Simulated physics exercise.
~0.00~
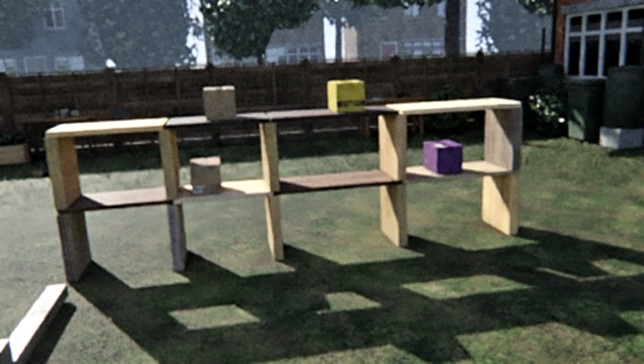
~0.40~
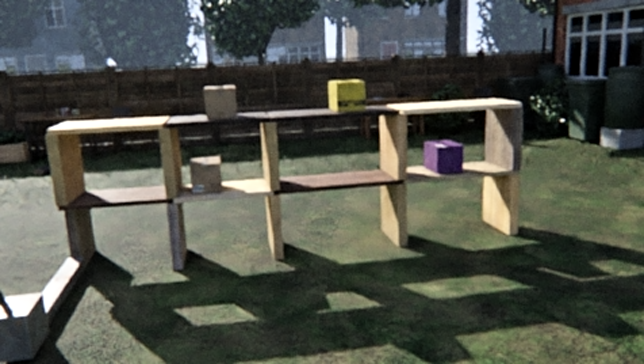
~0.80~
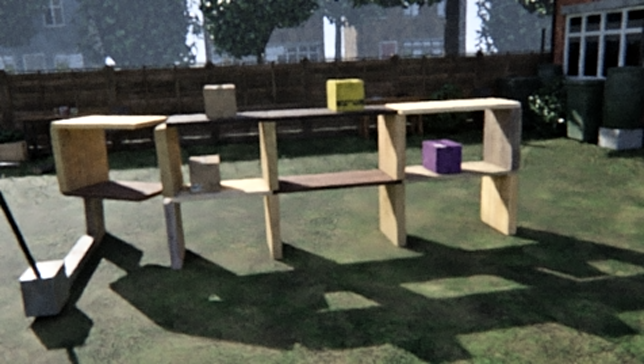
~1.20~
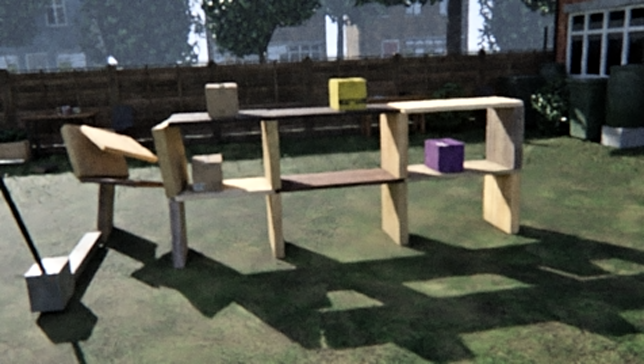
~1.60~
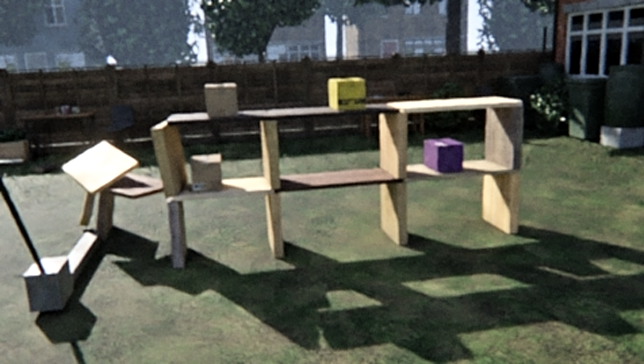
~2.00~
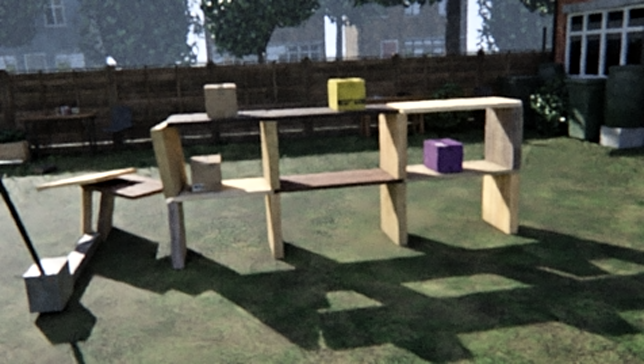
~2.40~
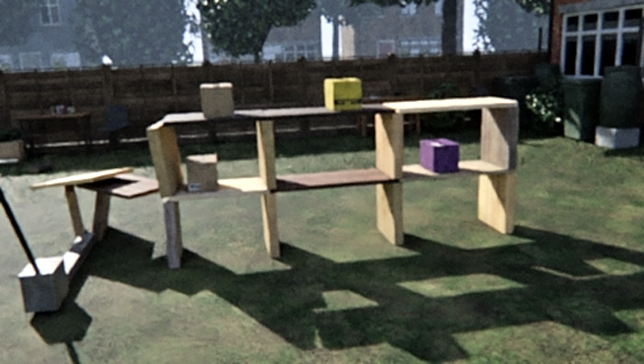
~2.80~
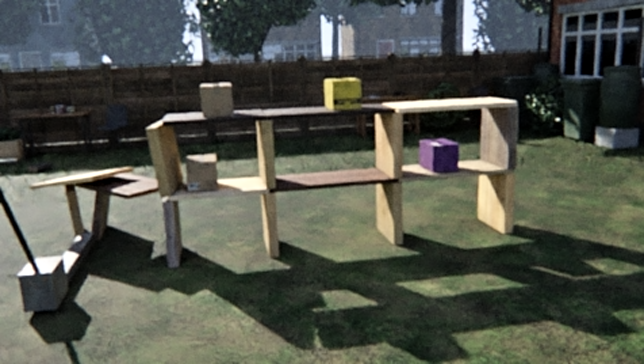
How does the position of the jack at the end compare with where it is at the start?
At the start the jack is low in the bottom left corner, in front of the rack. By the end it is farther back and slightly to the right, resting by the foot of the collapsed left end.
